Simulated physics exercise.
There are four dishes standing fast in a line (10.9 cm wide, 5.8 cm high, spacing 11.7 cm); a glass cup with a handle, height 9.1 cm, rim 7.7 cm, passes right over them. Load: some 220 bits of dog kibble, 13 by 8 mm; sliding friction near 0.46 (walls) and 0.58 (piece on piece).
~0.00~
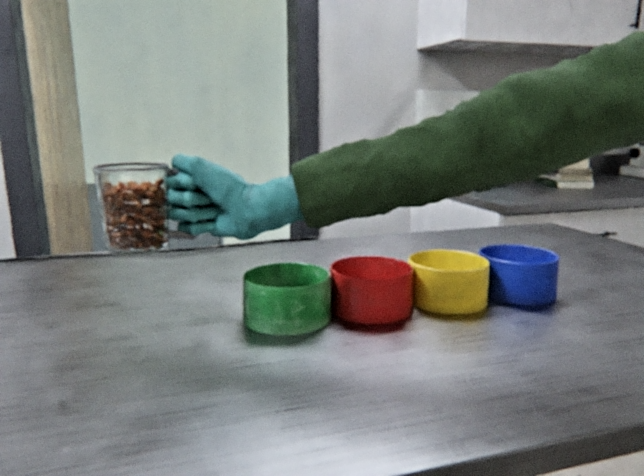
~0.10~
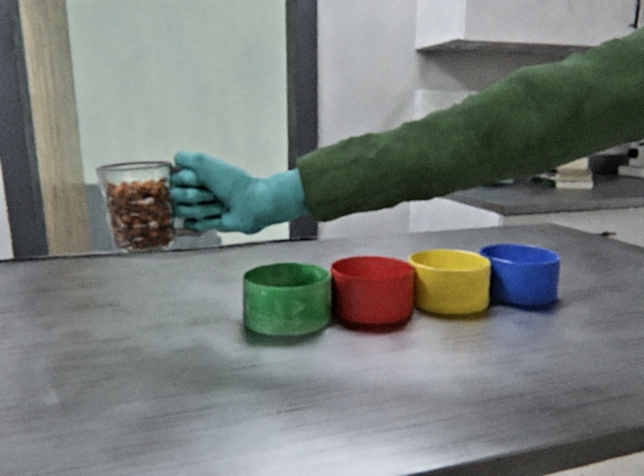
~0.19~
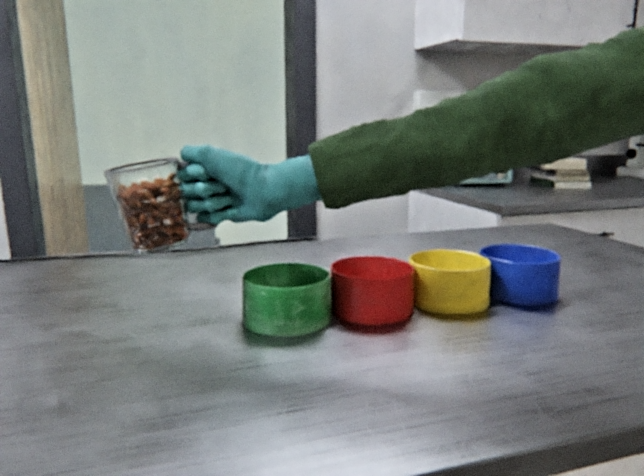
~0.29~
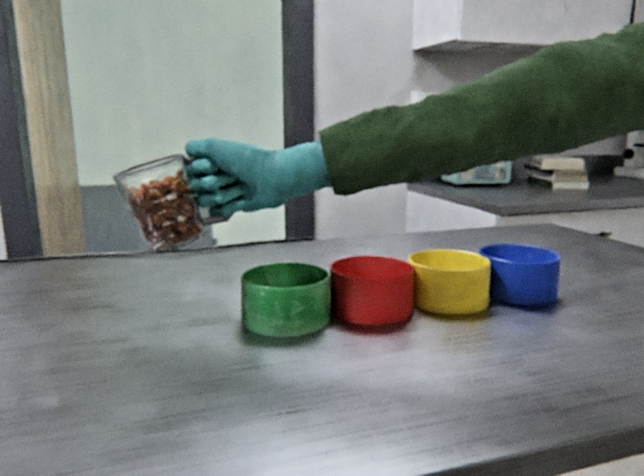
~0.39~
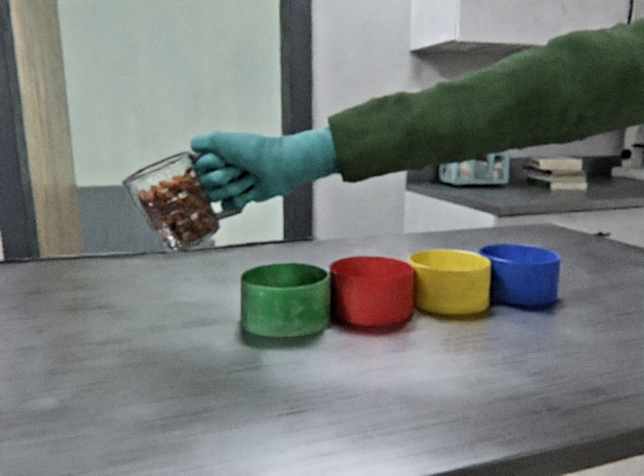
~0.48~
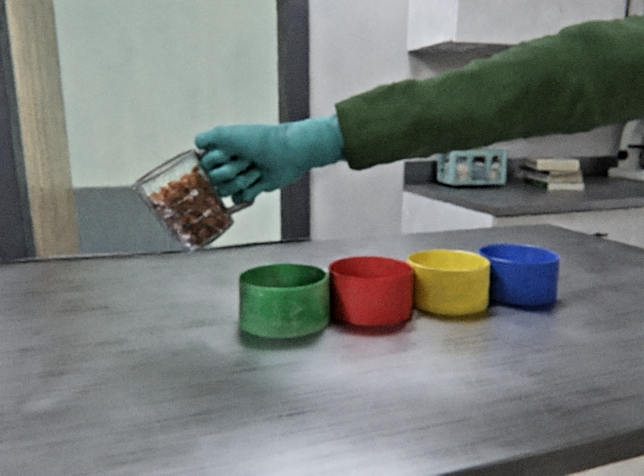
We see a gloved hand holding a glass cup of brown pieces above a grey table, moving slowly right while tilting the cup leftward, as green, red, yellow and blue dishes stay still in a row.
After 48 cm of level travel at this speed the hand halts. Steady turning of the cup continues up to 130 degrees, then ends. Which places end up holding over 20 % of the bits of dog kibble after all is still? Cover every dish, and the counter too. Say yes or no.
Red: Yes, blue: No, green: Yes, yellow: No, counter: No.
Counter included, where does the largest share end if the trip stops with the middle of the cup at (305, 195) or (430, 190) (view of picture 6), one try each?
First try: Green; second try: Green.
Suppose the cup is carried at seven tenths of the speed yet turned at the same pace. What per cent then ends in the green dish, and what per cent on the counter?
Then: Green 70; counter 30.
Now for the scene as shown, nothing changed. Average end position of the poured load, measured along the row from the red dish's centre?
Some 8 centimetres out on the left-hand side of that dish.
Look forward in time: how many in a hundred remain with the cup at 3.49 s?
0 per cent.
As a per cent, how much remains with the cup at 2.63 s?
Around 0 per cent of the load.
After 1.77 s, tilt 118 degrees; cup holds 65 %, green 35 %.
After 2.63 s, tilt 130 degrees; cup holds 0 %, red 30 %, green 55 %.
After 3.49 s, tilt 130 degrees; cup holds 0 %, red 30 %, green 55 %.
At rest (3.8 s), red 30 %, blue 0 %, green 55 %, yellow 0 %, counter 10 %.
